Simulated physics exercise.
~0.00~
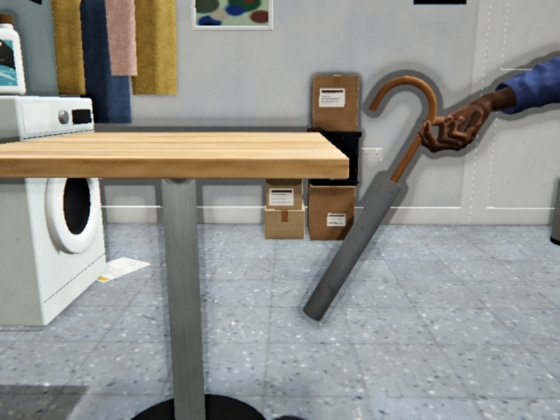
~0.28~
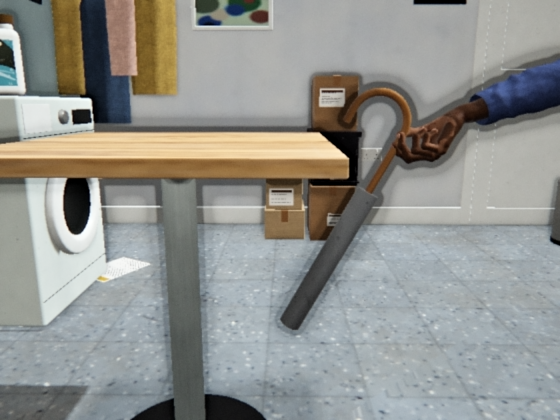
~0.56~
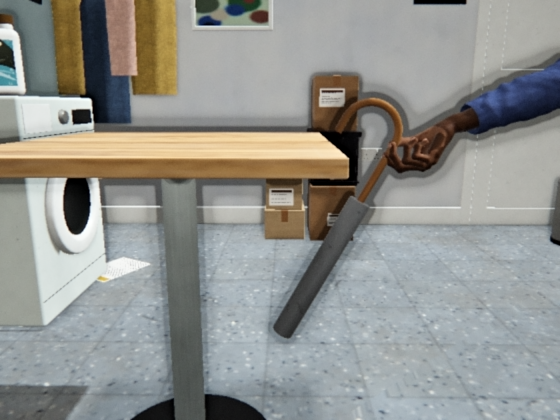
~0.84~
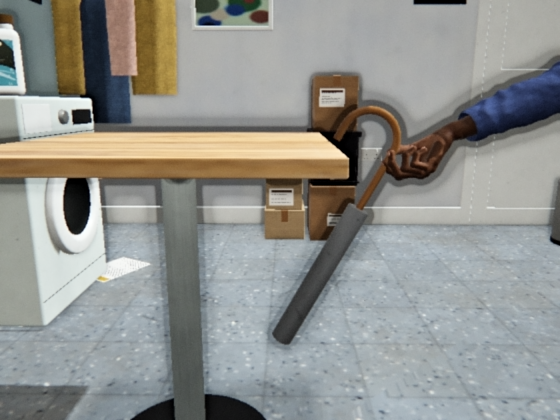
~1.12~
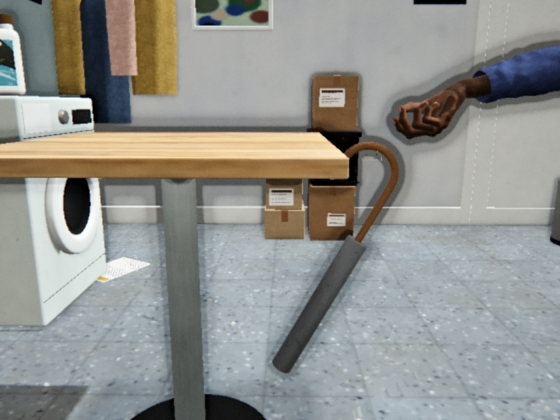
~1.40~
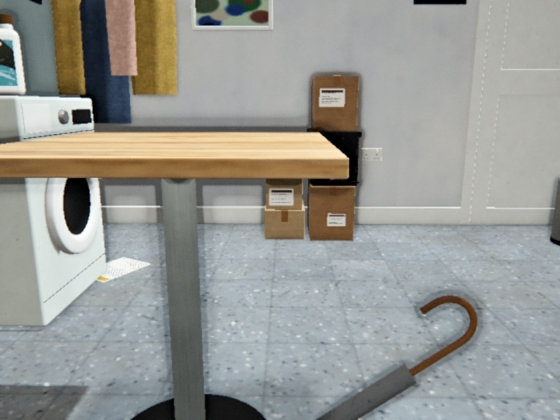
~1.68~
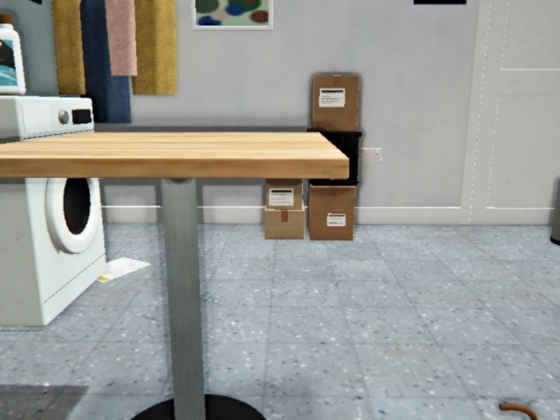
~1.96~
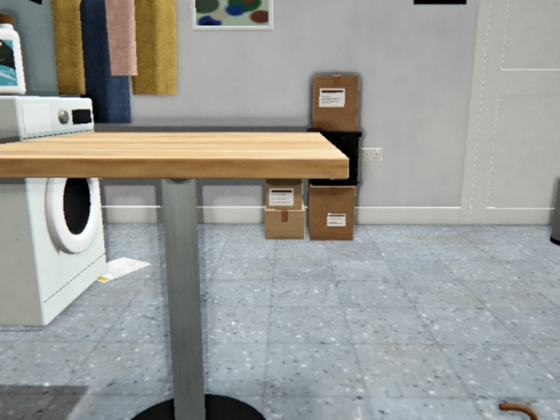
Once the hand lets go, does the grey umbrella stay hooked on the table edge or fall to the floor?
The grey umbrella does not stay on the table edge. It slips off and falls to the floor.
